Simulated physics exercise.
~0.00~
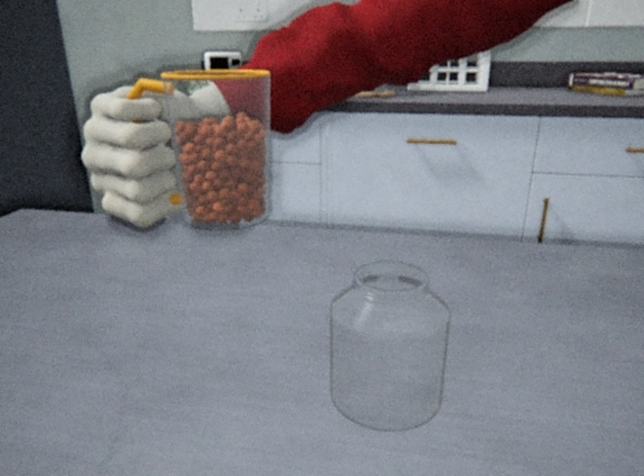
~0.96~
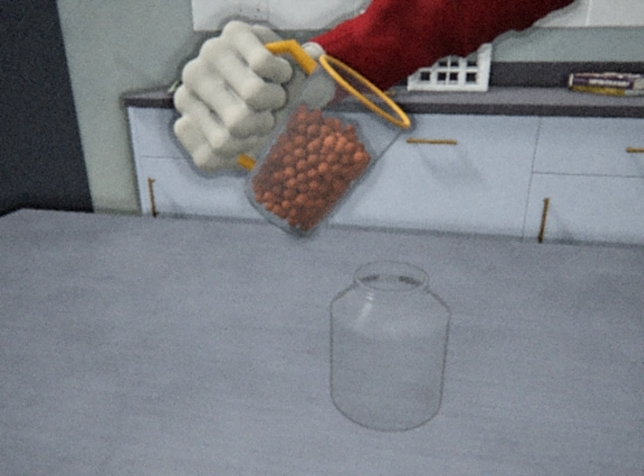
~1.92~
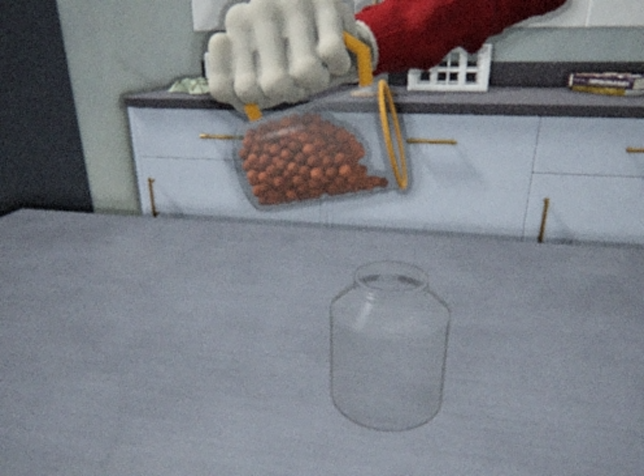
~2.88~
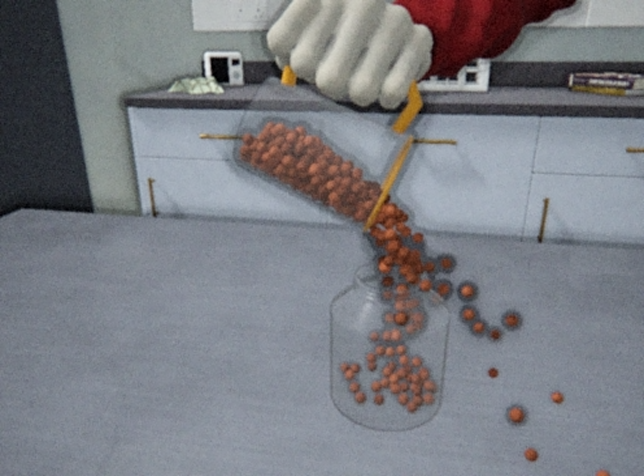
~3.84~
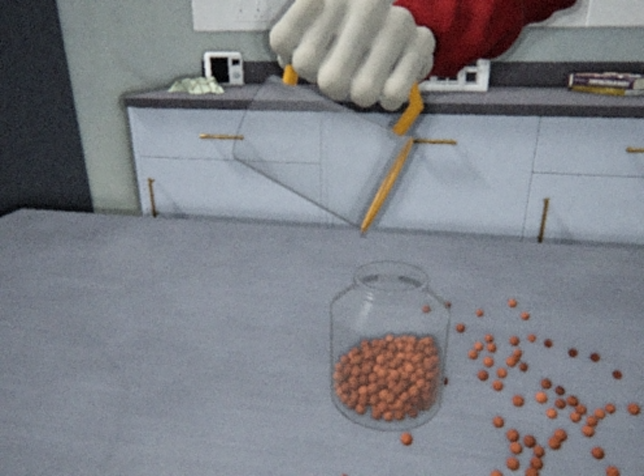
Reddish-brown pellets pouring from a clear cup tipped by a white-gloved hand, mostly filling a glass jar's lower half, some scattering right.
